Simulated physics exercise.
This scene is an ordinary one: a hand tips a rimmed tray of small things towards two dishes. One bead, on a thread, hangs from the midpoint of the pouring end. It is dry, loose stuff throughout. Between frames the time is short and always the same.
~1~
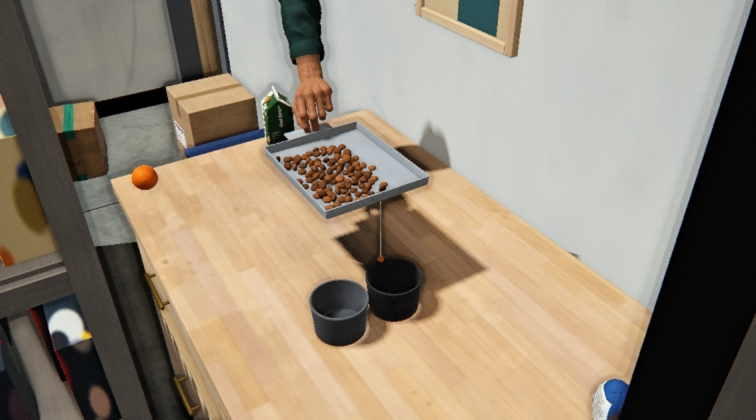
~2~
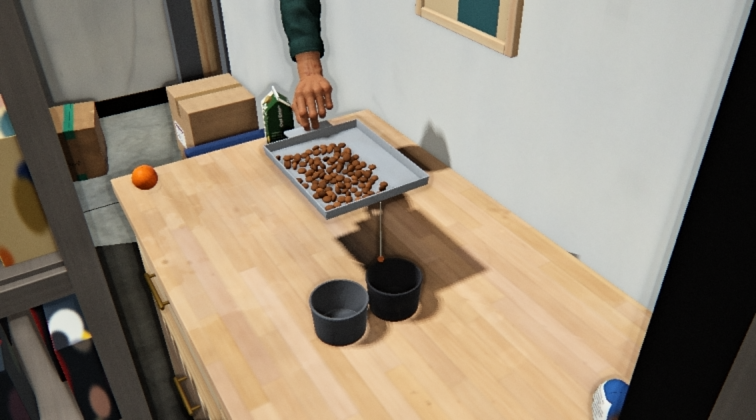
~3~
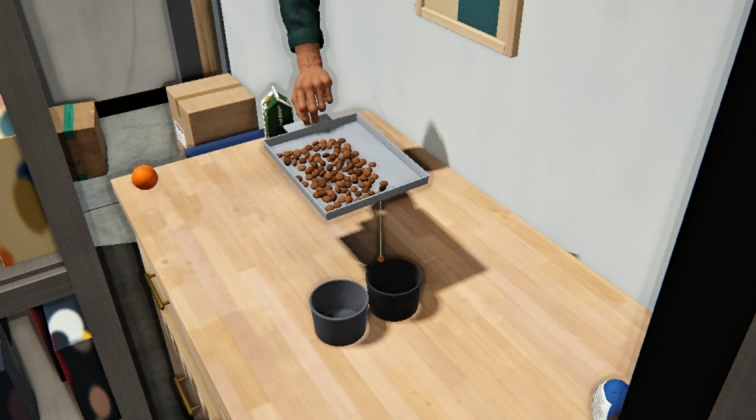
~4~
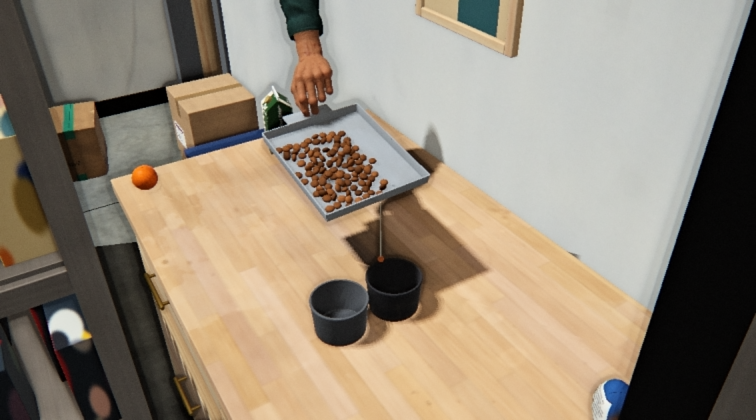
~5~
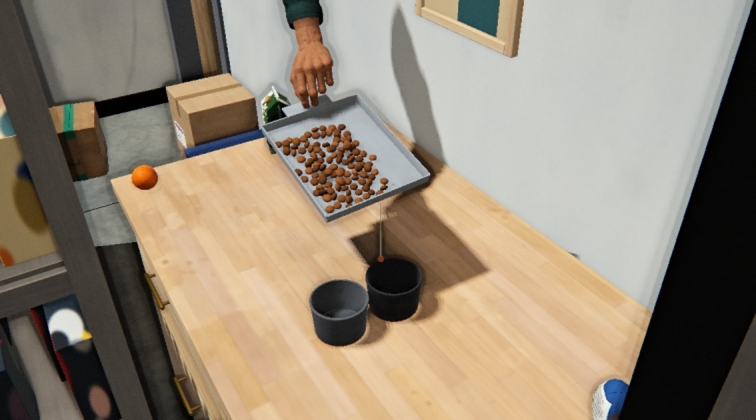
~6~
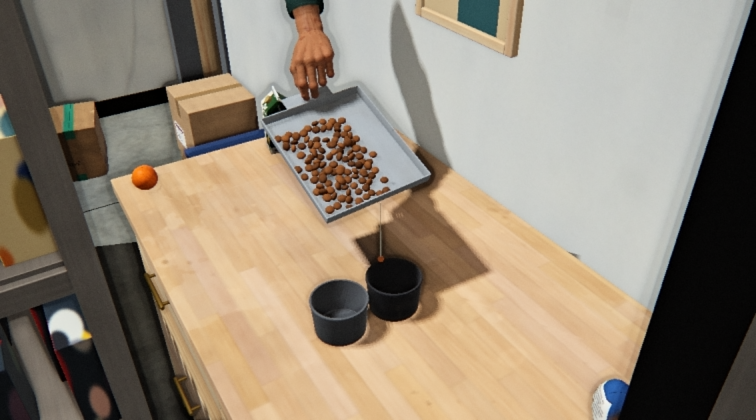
A hand held a grey rimmed tray of small brown pieces above two dark dishes on a wooden table, then gradually raised its far end, tilting it gently towards them while the pieces barely shifted.
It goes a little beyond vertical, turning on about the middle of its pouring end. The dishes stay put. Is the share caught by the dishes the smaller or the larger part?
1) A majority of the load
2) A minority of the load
1.
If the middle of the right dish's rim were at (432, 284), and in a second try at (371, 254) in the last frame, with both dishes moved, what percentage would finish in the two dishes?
Close to 40 in a hundred, then close to 0 in a hundred.
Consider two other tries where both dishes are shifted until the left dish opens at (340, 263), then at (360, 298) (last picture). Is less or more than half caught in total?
Result, first setup: The minor share; second setup: The bulk.
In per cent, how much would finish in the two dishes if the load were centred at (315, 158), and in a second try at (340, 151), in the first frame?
Around 70 percent the first time, around 70 percent the second.
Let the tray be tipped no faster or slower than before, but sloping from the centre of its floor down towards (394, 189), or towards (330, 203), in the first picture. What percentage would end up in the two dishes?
Respectively 30 and 50 in a hundred.
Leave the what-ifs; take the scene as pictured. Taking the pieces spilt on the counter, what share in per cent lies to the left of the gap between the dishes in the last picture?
Share on the left: Near 20 %.
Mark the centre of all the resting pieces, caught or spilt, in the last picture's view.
Close to (352, 322), more or less.
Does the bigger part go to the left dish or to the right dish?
Fuller at the end: The leftward one.
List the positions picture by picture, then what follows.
The first frame shows corners of the pouring end near (326, 210) and (428, 176), level; middle of the load near (334, 176), bits of dog kibble; left dish near (354, 328); right dish near (409, 303); bead on its thread near (381, 259).
The second frame shows corners of the pouring end near (326, 211) and (428, 176), level; middle of the load near (334, 176).
The third frame shows corners of the pouring end near (327, 212) and (428, 175), tipped barely, lowest at the left corner; middle of the load near (333, 173).
The fourth frame shows corners of the pouring end near (327, 214) and (428, 175), tipped a little, lowest at the left corner; middle of the load near (333, 170).
The fifth frame shows corners of the pouring end near (327, 215) and (429, 174), tipped a little, lowest at the left corner; middle of the load near (333, 167).
The sixth frame shows corners of the pouring end near (327, 217) and (429, 174), tipped clearly, lowest at the left corner; middle of the load near (333, 165); left dish near (354, 328); right dish near (409, 303).
Shortly afterwards, tray tipped steeply; the whole lot on the tray.
Next, tray tipped right over; near a quarter on the tray; near a quarter in the left dish; a little in the right dish; a little outside both; near a third in the air.
Some moments later, tray tipped past a quarter turn; near half in the left dish; near a quarter in the right dish; near a quarter outside both; only a few in the air.
In the end, tray tipped past a quarter turn; near half in the left dish; near a quarter in the right dish; near a quarter outside both.
